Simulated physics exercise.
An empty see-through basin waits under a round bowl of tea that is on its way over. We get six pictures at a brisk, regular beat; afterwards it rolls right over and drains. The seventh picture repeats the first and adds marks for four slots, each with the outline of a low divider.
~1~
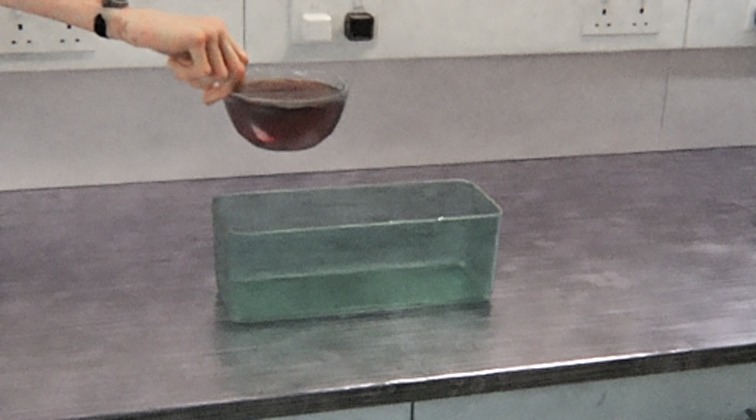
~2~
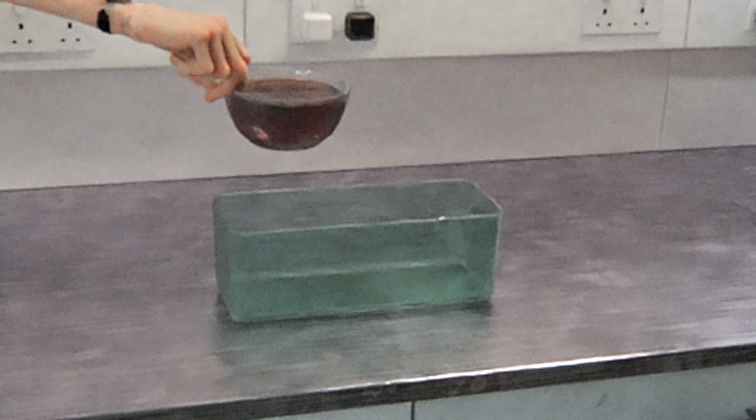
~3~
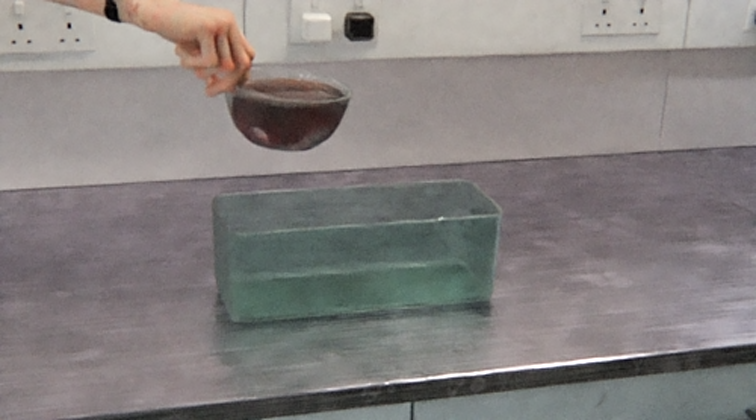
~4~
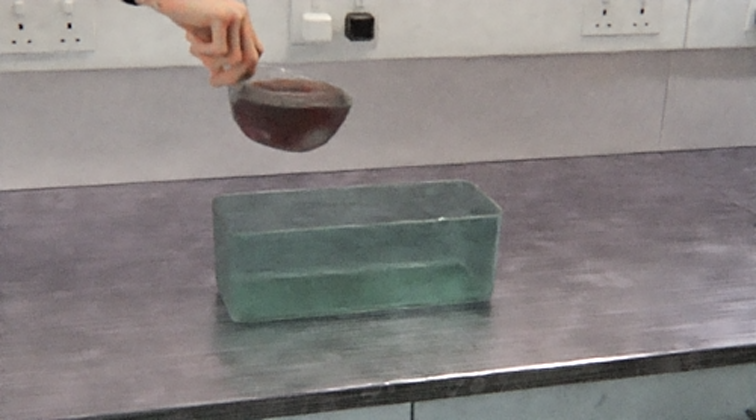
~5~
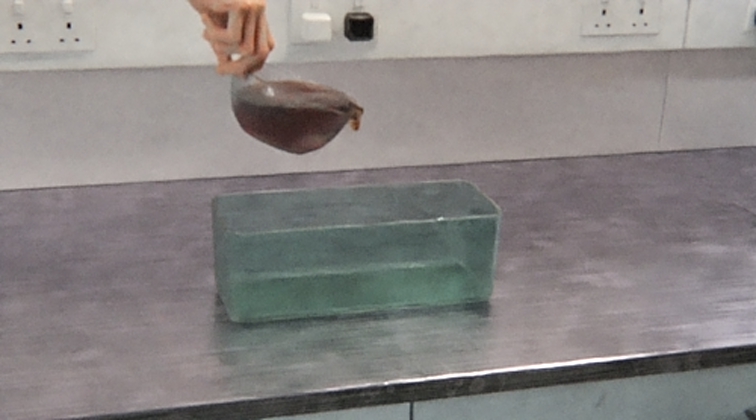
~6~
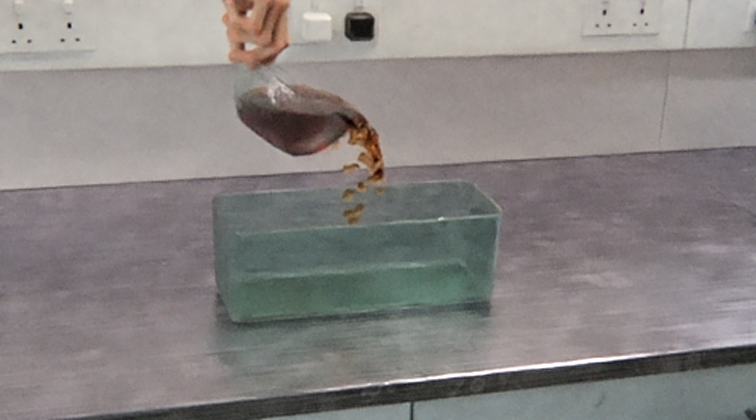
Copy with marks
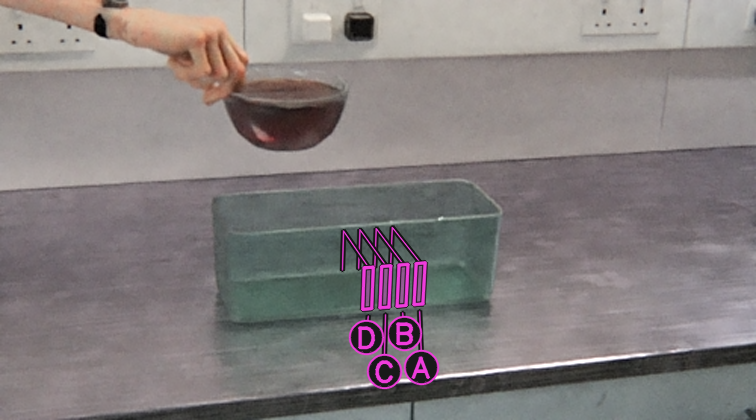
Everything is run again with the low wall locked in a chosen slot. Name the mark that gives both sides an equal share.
Use slot B.
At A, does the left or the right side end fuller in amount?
The left side.
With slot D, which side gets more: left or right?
The right one.
On the marked copy, A at (419, 311); B at (402, 312); C at (385, 314); D at (368, 315).
With A, about 81 % ends left of the wall and 19 % right of it.
With B, about 48 % ends left of the wall and 51 % right of it.
With C, about 25 % ends left of the wall and 74 % right of it.
With D, about 14 % ends left of the wall and 85 % right of it.
